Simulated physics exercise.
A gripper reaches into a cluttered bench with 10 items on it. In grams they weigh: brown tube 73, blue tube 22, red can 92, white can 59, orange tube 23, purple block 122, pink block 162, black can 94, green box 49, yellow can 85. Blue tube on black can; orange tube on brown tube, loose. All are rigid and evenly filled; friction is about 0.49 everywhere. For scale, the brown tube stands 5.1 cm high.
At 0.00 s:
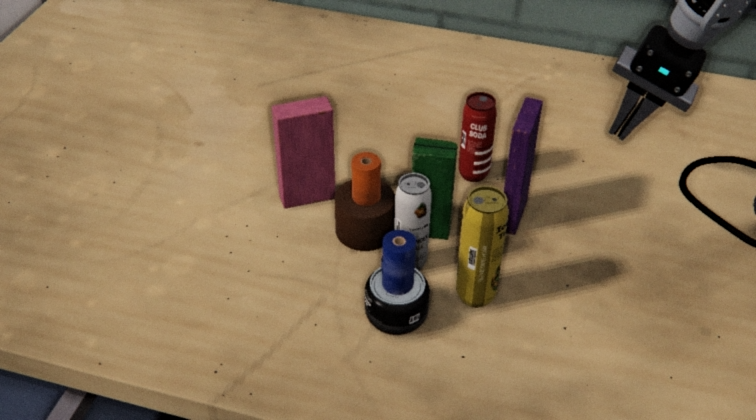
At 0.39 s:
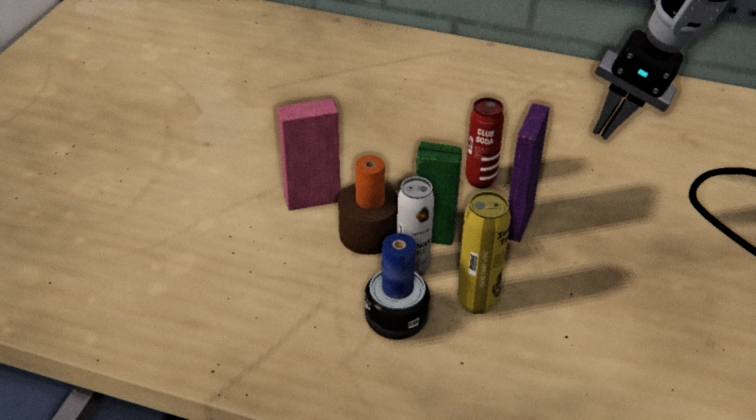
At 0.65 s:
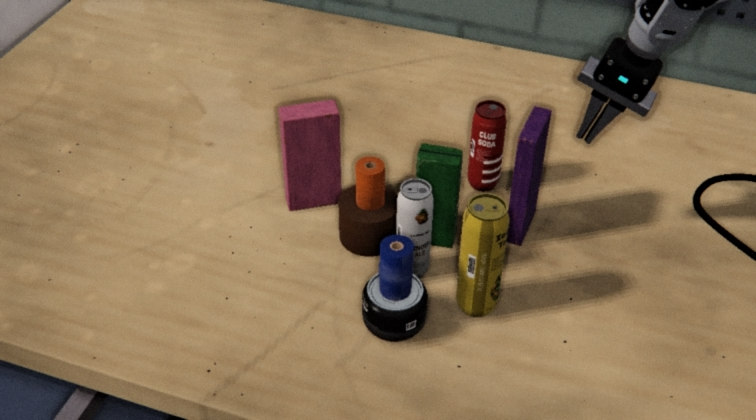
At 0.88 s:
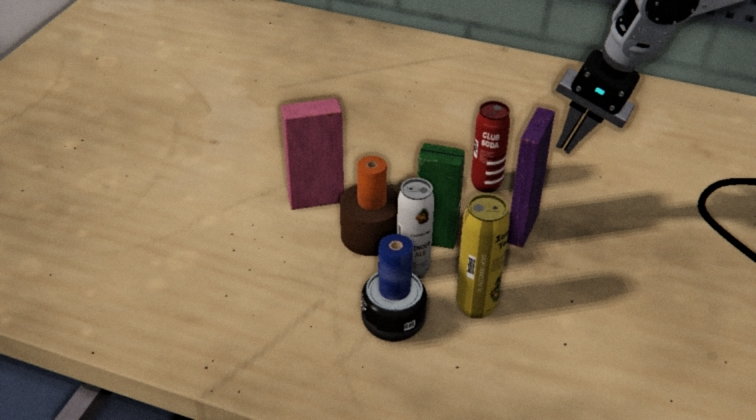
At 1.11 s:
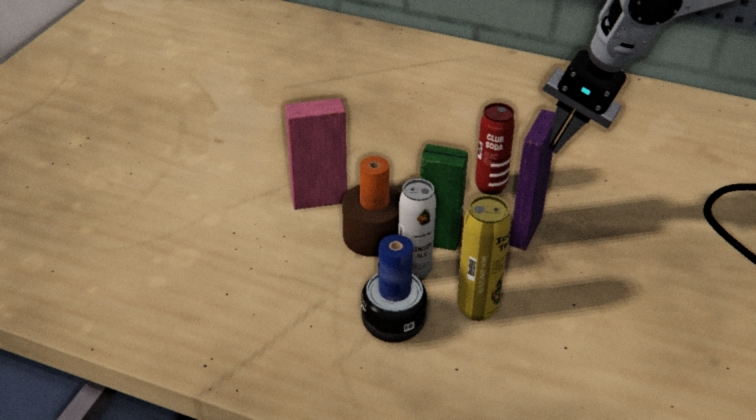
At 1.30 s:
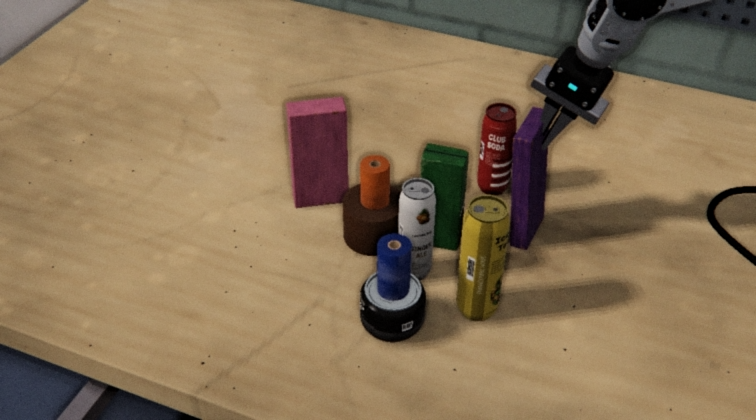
A robotic gripper hangs at the upper right of a light wooden bench, seen from above at an angle, with a brick wall behind. A pink block stands left of an orange tube on a brown one, a blue tube on a black can, white, yellow and red cans, and green and purple blocks. The gripper moves left to the purple block, which tilts slightly, while the view shifts slightly.
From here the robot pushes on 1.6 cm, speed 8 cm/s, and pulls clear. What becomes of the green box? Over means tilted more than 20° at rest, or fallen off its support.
The green box: Still standing.
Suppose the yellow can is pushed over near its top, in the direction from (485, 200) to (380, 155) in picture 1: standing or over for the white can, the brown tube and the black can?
White can down, brown tube standing, black can standing.
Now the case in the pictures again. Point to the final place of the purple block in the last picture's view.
Near (455, 203).
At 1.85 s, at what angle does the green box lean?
About 0°.
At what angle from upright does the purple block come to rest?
About 90°.
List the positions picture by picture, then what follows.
The first frame shows gripper tip (628, 107), purple block (520, 168) not leaning; green box (433, 190).
The second frame shows gripper tip (610, 107), purple block (526, 174) not leaning; brown tube (369, 218), blue tube (398, 267).
The third frame shows gripper tip (593, 113), purple block (527, 178) not leaning; red can (487, 148), white can (414, 232).
The fourth frame shows gripper tip (572, 123), purple block (530, 179) not leaning; orange tube (372, 183), pink block (314, 156).
The fifth frame shows gripper tip (560, 123), purple block (534, 182) not leaning; black can (394, 307), yellow can (483, 261).
The sixth frame shows gripper tip (548, 119), purple block (530, 180) tipped 5°; green box (442, 199).
By 1.55 s, tilt purple block 16°.
By 1.85 s, tilt purple block 90°.
By 2.30 s, tilt purple block 90°.
In the end purple block is over (lying or leaning past 20°); 9 still stand.
